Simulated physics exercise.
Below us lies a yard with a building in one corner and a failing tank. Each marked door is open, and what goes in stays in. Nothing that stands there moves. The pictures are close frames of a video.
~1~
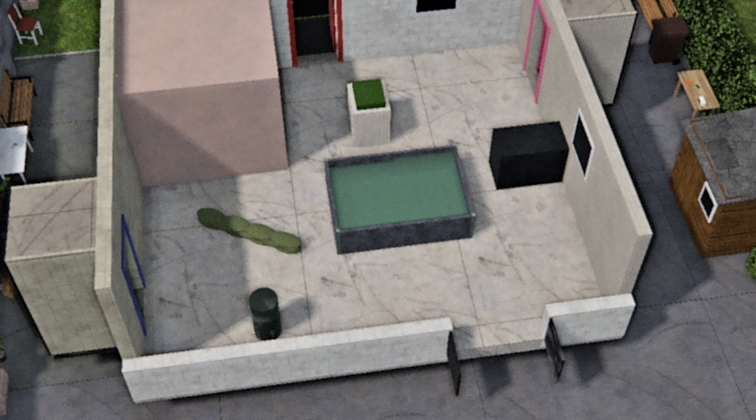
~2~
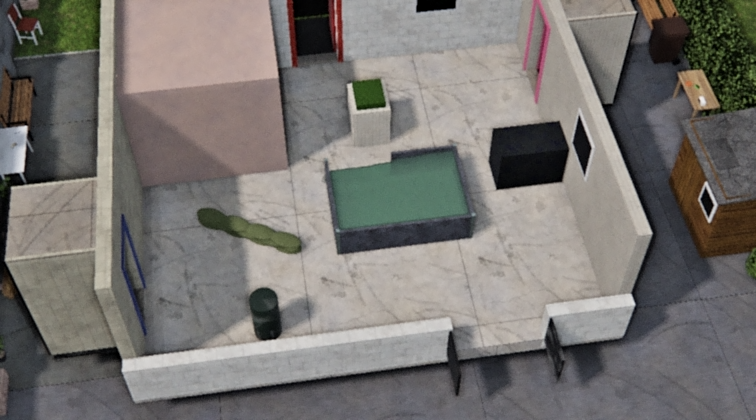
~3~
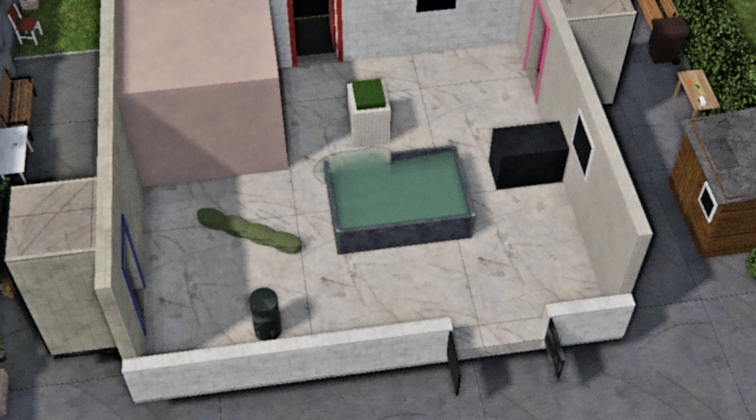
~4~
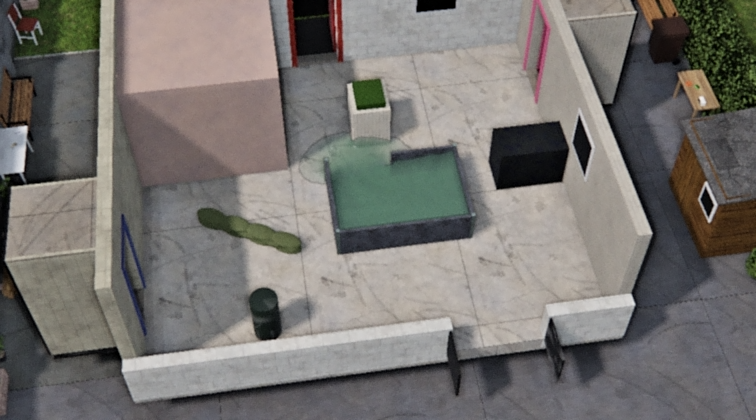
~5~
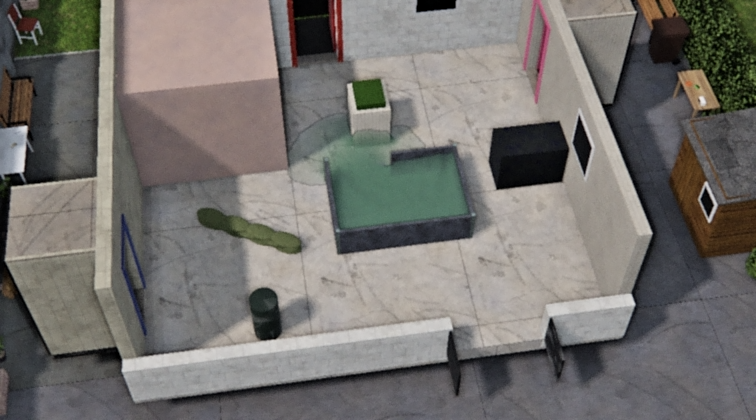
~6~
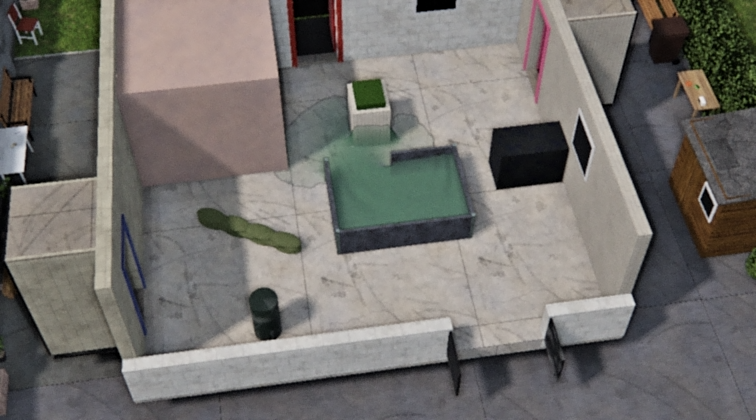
Green water in a dark tank pours out through a gap and spreads across the pale yard.
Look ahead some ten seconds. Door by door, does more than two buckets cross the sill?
One by one: The red door floods; the blue door holds within the limit; the pink door floods.
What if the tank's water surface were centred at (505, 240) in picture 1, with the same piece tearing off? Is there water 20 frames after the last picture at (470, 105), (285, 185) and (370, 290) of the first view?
As listed: Awash, flooded, no water.
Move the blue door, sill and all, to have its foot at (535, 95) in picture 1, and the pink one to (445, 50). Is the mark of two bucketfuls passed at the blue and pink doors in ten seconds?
Blue door goes over; pink door keeps below it.
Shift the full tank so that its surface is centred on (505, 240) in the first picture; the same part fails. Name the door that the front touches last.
It is the blue one.
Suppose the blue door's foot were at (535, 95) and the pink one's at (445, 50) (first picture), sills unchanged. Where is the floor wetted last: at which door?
That is the pink-painted one.
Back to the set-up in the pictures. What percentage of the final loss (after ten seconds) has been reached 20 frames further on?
Some 45 per cent.
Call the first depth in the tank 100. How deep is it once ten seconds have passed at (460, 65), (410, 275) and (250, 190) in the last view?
In that order: 16, 0 and 2 per cent.
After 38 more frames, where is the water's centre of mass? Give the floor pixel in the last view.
I would point to (407, 144).
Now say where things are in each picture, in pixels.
In the first picture, still water in the tank at (398, 190).
In the second picture, the front is at a hidden place, out from the gap on the tank's far side.
In the third picture, water pours out on the tank's far side and has run to (385, 151).
In the fourth picture, water pours out on the tank's far side and has run to (332, 137).
In the fifth picture, the front is at (332, 118), out from the gap on the tank's far side.
In the sixth picture, the front is at (334, 99), out from the gap on the tank's far side.
A moment on, water covers 15 % of the floor; the red door under two buckets in, the blue door not reached, the pink door not reached.
Next, water covers 25 % of the floor; the red door over two buckets in, the blue door not reached, the pink door not reached.
Then, water covers 35 % of the floor; the red door far over two buckets in, the blue door not reached, the pink door under two buckets in.
Later, water covers 45 % of the floor; the red door far over two buckets in, the blue door not reached, the pink door over two buckets in.
In the end, water covers 60 % of the floor; the red door far over two buckets in, the blue door not reached, the pink door far over two buckets in.
